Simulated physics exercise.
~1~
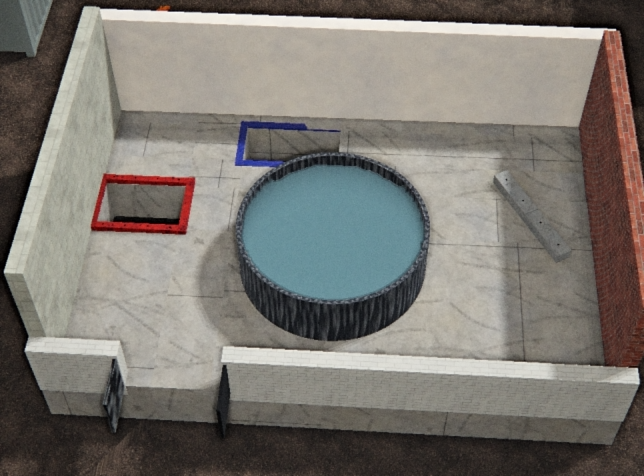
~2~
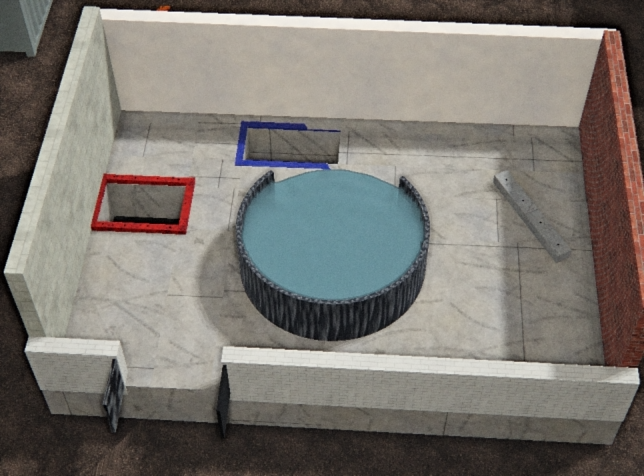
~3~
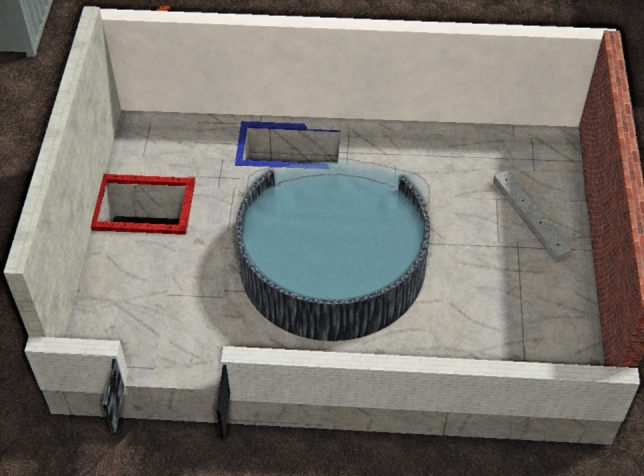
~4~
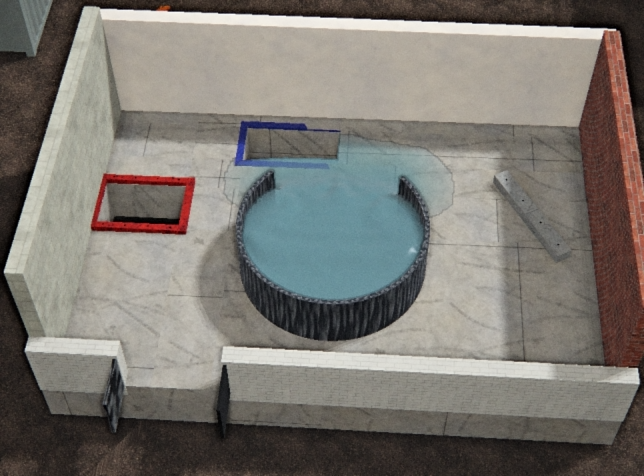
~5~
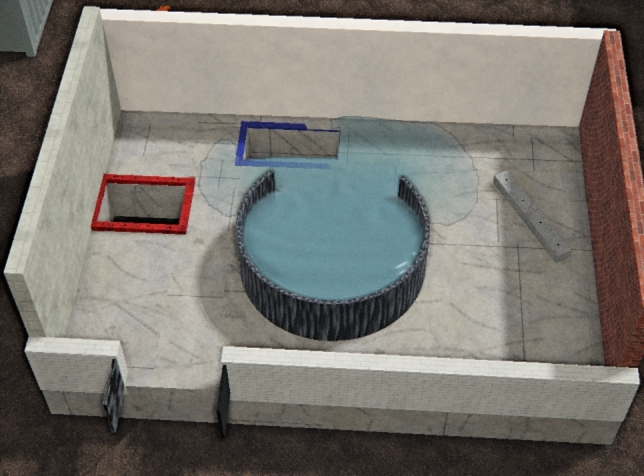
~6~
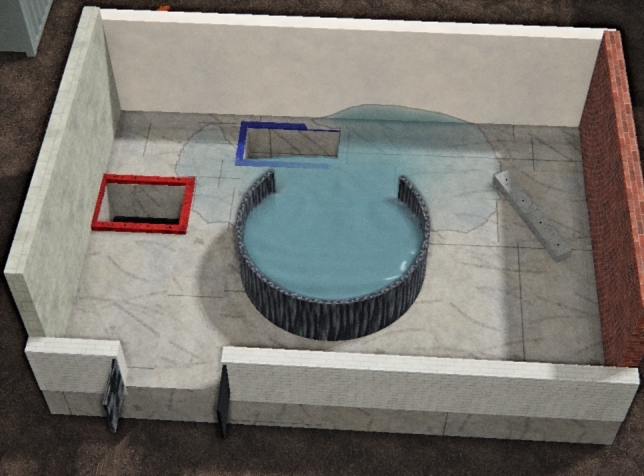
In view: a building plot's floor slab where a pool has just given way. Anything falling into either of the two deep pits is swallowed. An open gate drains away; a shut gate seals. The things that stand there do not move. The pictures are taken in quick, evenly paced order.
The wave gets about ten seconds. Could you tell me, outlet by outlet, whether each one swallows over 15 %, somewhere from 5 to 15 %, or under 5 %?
In the end the gate never reaches five per cent; the red pit never reaches five per cent; the blue pit clears fifteen per cent.
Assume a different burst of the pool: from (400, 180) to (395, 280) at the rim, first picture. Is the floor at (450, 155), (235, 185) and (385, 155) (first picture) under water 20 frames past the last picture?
Well, the first is hit by the spill, the next missed by the spill, the last hit by the spill.
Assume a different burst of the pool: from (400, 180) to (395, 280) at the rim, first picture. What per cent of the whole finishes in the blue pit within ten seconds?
Blue takes 25 in a hundred.
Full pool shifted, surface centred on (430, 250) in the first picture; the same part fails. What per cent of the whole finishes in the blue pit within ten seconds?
The blue pit takes 45 per cent.
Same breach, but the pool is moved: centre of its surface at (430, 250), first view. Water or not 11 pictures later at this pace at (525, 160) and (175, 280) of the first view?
One after the other: Awash, not flooded.
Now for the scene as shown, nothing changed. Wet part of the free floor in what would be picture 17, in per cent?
Estimate: Near 35 %.
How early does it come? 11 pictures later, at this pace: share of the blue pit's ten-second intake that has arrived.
Around 50 %.
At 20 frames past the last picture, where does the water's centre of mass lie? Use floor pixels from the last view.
At roughly (395, 218).
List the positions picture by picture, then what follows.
The first frame shows the pool at (333, 228) is whole and still.
In the second frame, the front is at a hidden place, out from the gap on the pool's far side.
In the third frame, the front is at (424, 192), out from the gap on the pool's far side.
In the fourth frame, water pours out on the pool's far side and has run to (229, 176).
In the fifth frame, the front is at (215, 151), out from the gap on the pool's far side.
In the sixth frame, the front is at (472, 125), out from the gap on the pool's far side.
A moment on, water covers 30 % of the floor; the gate 0 %, the red pit 0 %, the blue pit 16 %.
Next, water covers 35 % of the floor; the gate 0 %, the red pit 0 %, the blue pit 29 %.
Then, water covers 50 % of the floor; the gate 0 %, the red pit 0 %, the blue pit 41 %.
Later, water covers 75 % of the floor; the gate 0 %, the red pit 0 %, the blue pit 53 %.
In the end, water covers 90 % of the floor; the gate 1 %, the red pit 0 %, the blue pit 61 %.
